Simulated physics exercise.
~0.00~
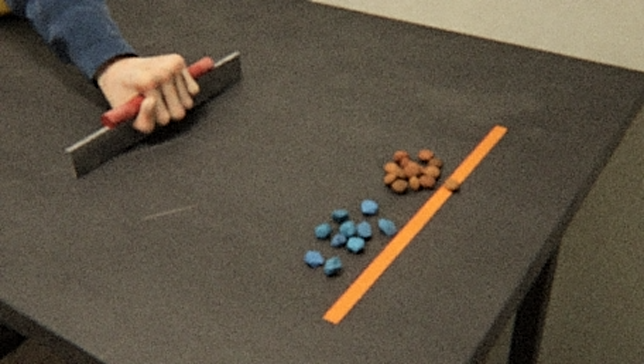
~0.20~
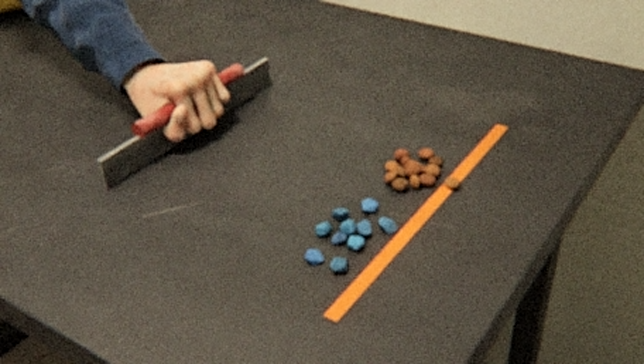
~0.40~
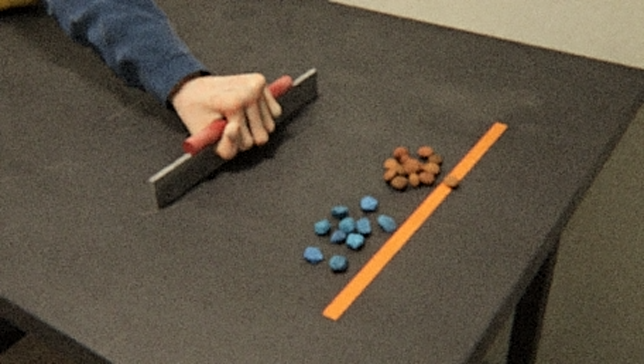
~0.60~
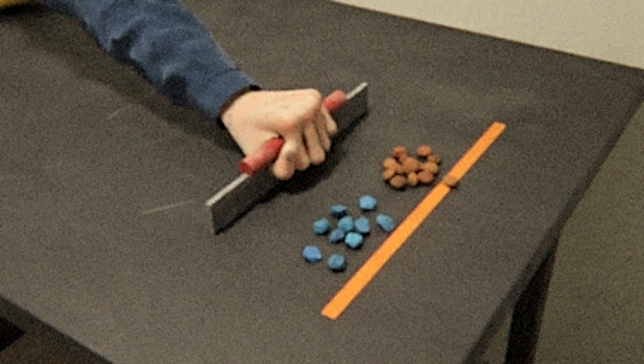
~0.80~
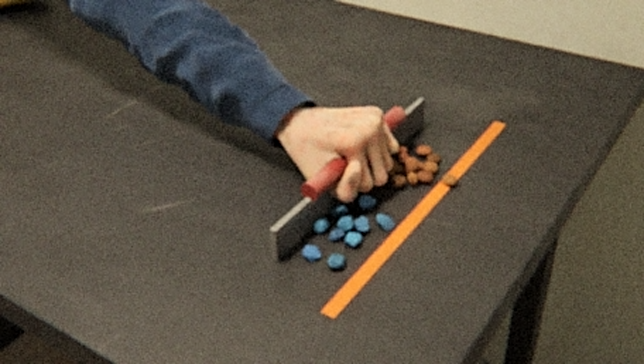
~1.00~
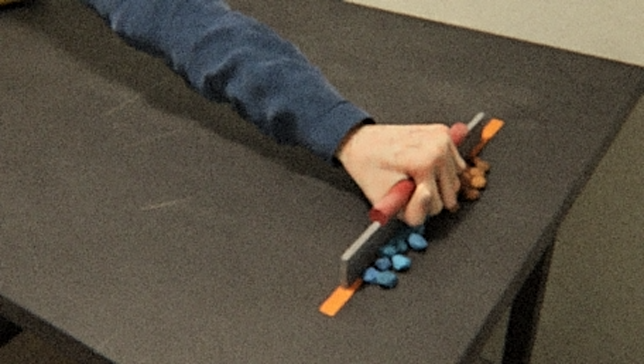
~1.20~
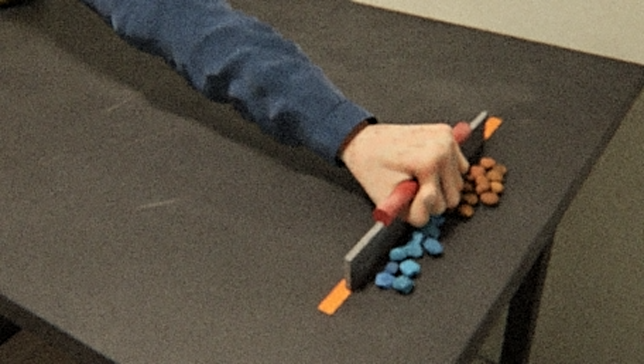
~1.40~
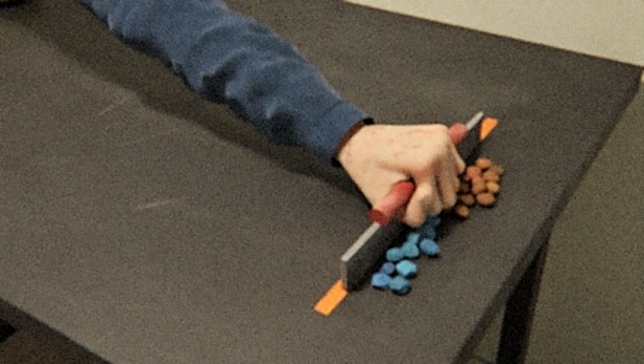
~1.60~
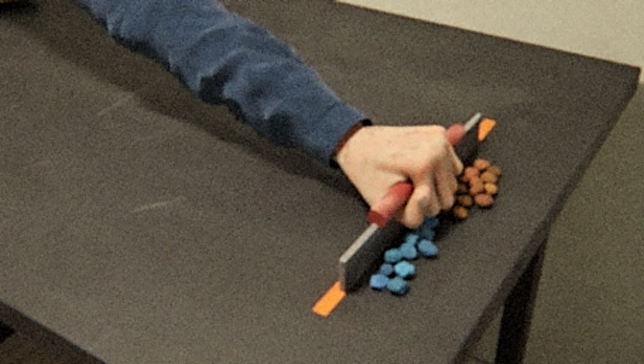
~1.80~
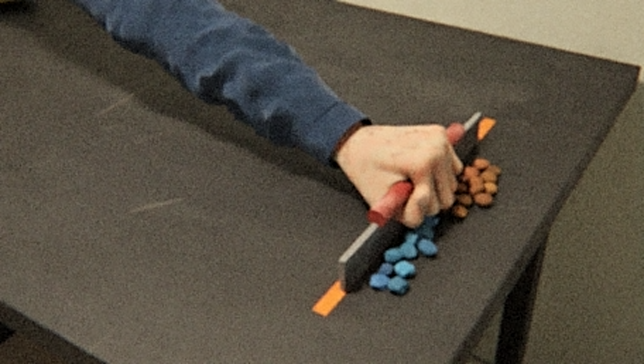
On a dark table, a hand pushes blue and brown bits past orange tape with a scraper, stopping there.
